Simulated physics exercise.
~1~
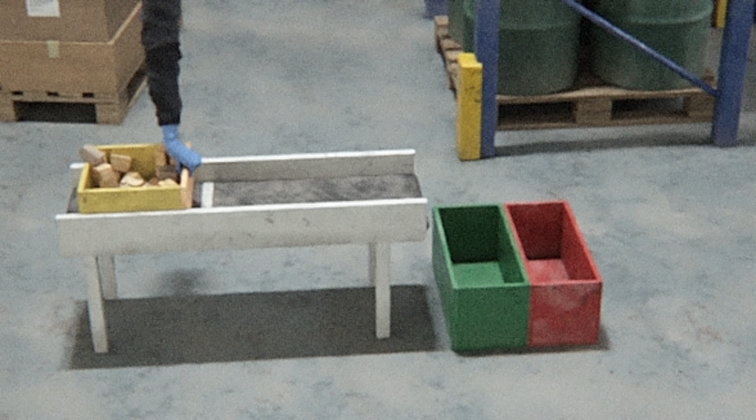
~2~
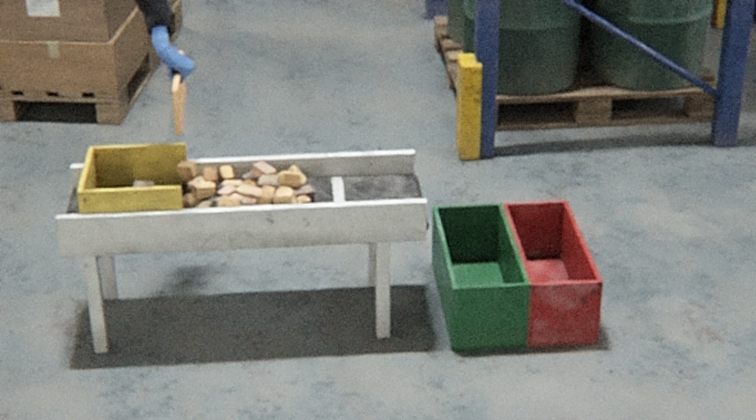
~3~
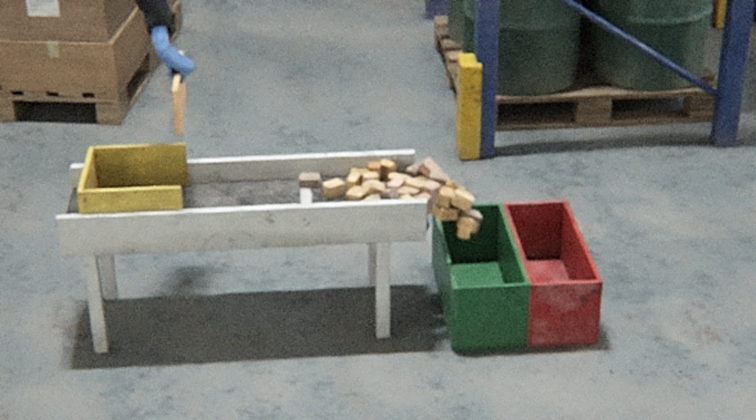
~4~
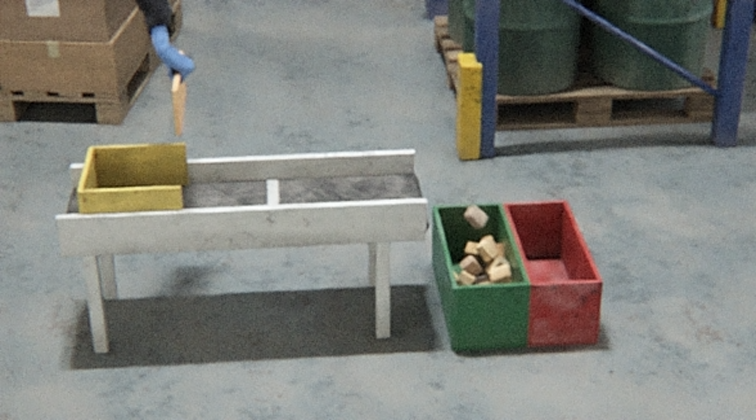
A gloved hand reaches down to the right edge of a yellow pen full of loose timber offcuts, which sits at the left end of a white-sided conveyor belt. The hand lifts the gate clear and holds it above, and the blocks spread out along the belt to the right, leaving the pen nearly empty. The stripe on the belt shifts as the load travels on in a loose cluster. Reaching the far end, the pieces tumble over the edge toward the green box. Finally the belt is bare, and the offcuts lie heaped in the green box, while the red box beyond stays empty.
